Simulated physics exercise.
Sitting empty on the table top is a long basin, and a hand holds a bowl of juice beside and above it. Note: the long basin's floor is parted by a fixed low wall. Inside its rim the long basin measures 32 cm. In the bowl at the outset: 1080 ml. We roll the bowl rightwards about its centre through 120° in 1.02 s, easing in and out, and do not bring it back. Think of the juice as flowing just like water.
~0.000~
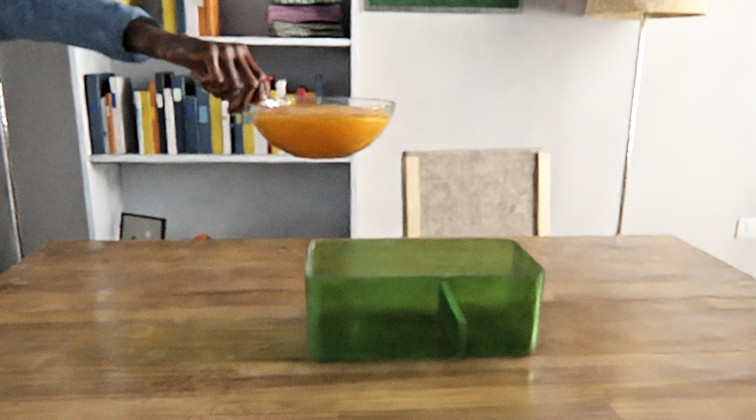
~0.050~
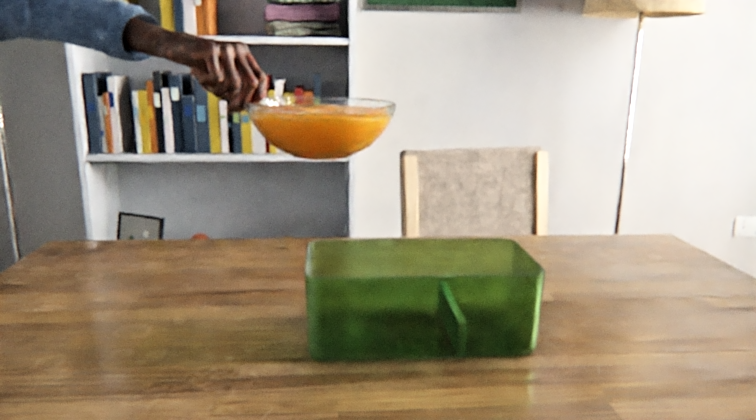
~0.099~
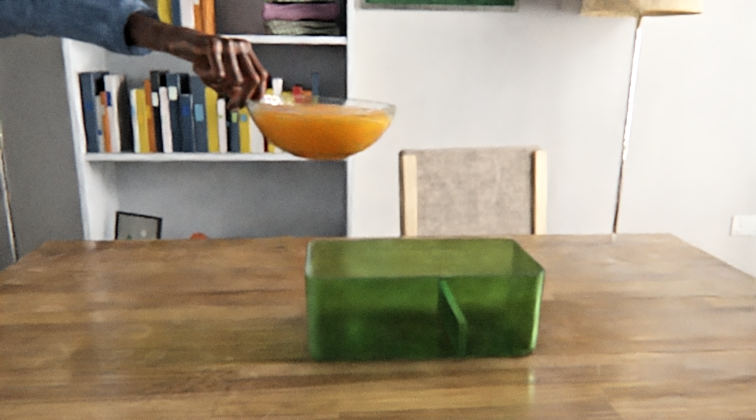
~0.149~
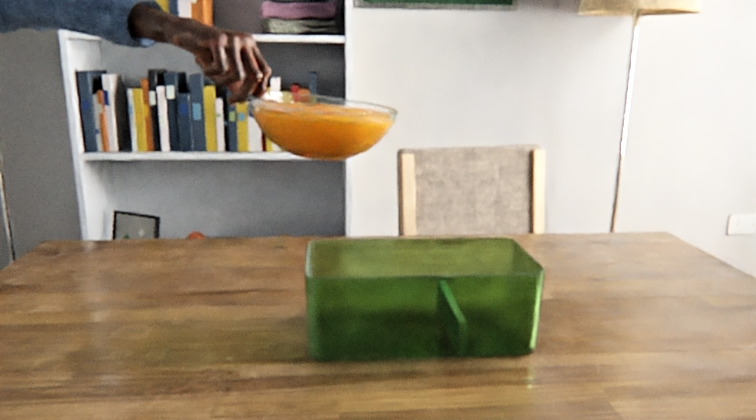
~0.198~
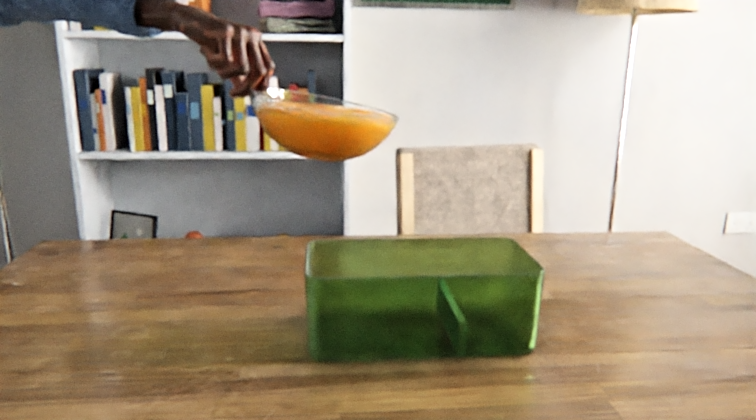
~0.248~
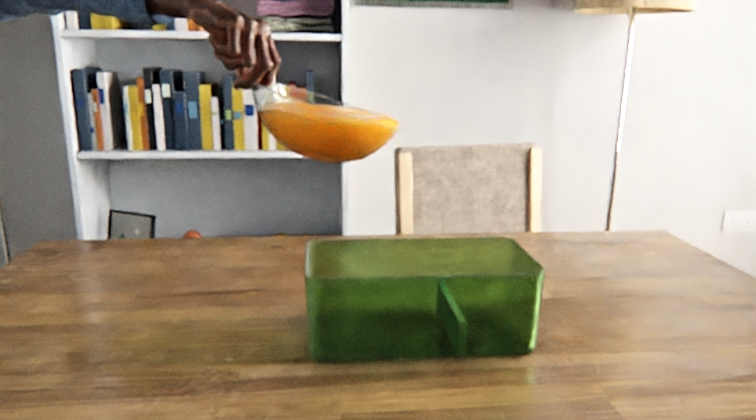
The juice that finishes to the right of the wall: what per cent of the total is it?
It is about 26 per cent of the total.
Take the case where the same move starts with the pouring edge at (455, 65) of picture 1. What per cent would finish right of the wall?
60 %.
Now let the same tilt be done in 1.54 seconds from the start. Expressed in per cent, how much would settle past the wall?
In that case, roughly 40 per cent.
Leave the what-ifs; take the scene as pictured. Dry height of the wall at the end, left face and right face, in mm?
26 mm left, 30 mm right.
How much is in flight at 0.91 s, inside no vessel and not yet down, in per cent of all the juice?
About 6 per cent.
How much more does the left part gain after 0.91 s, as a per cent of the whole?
Around 2 per cent.
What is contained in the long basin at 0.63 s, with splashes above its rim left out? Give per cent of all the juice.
Roughly 42 per cent.
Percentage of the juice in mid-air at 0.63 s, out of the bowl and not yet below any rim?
Close to 48 per cent, I'd say.
Then, 0.63 s in, the tilt is 82° and 10 per cent is still to pour, 19 is left of the wall and 23 right of it.
Then, 0.91 s in, the tilt is 117° and 0 per cent is still to pour, 64 is left of the wall and 26 right of it.
Then, 1.20 s in, the tilt is 120° and 0 per cent is still to pour, 67 is left of the wall and 27 right of it.
Then, 1.52 s in, the tilt is 120° and 0 per cent is still to pour, 67 is left of the wall and 27 right of it.
Finally, 67 per cent lies left of the wall, 26 right of it and 7 outside.
